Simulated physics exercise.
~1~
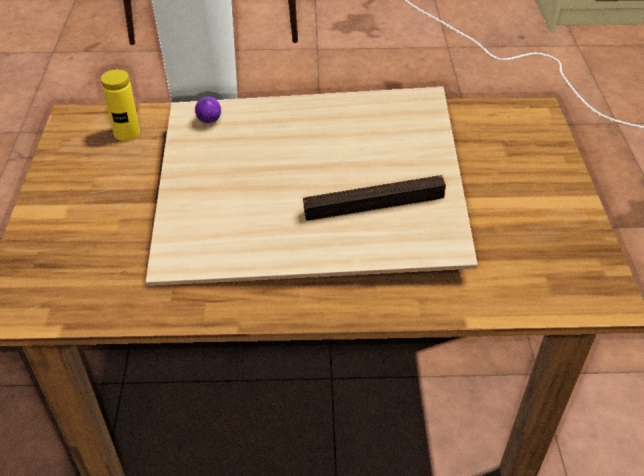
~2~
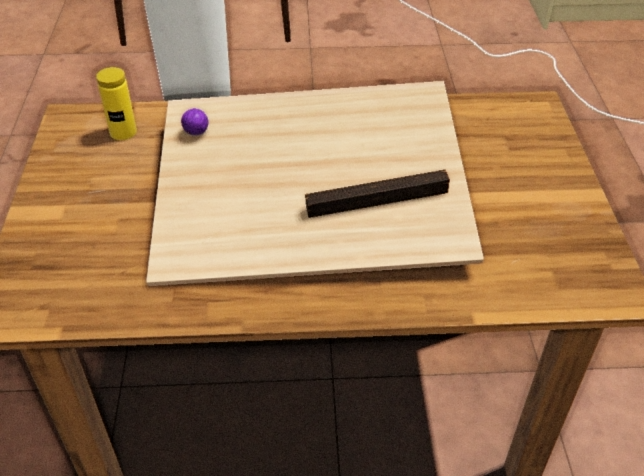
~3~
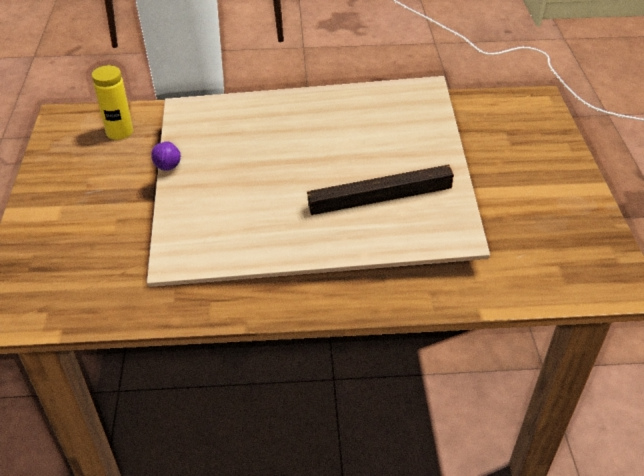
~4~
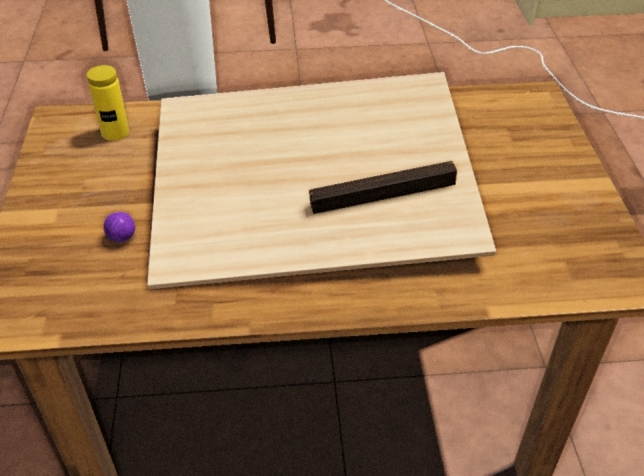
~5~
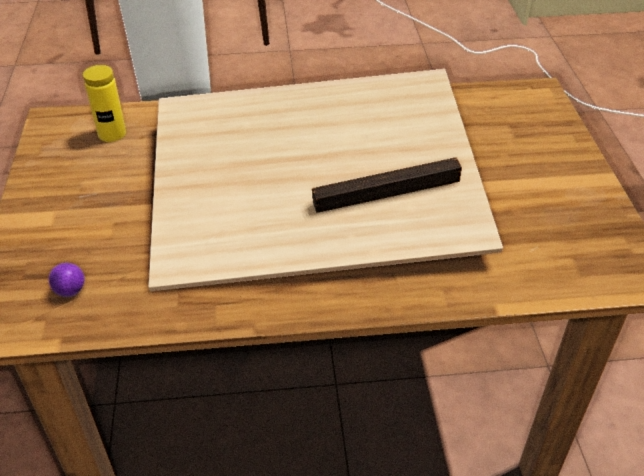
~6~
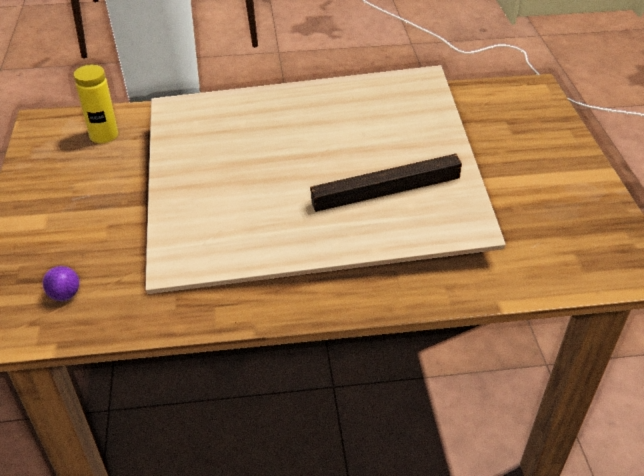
Small purple ball rolling left and toward the viewer off a pale board, then resting on the wooden table's near-left corner.
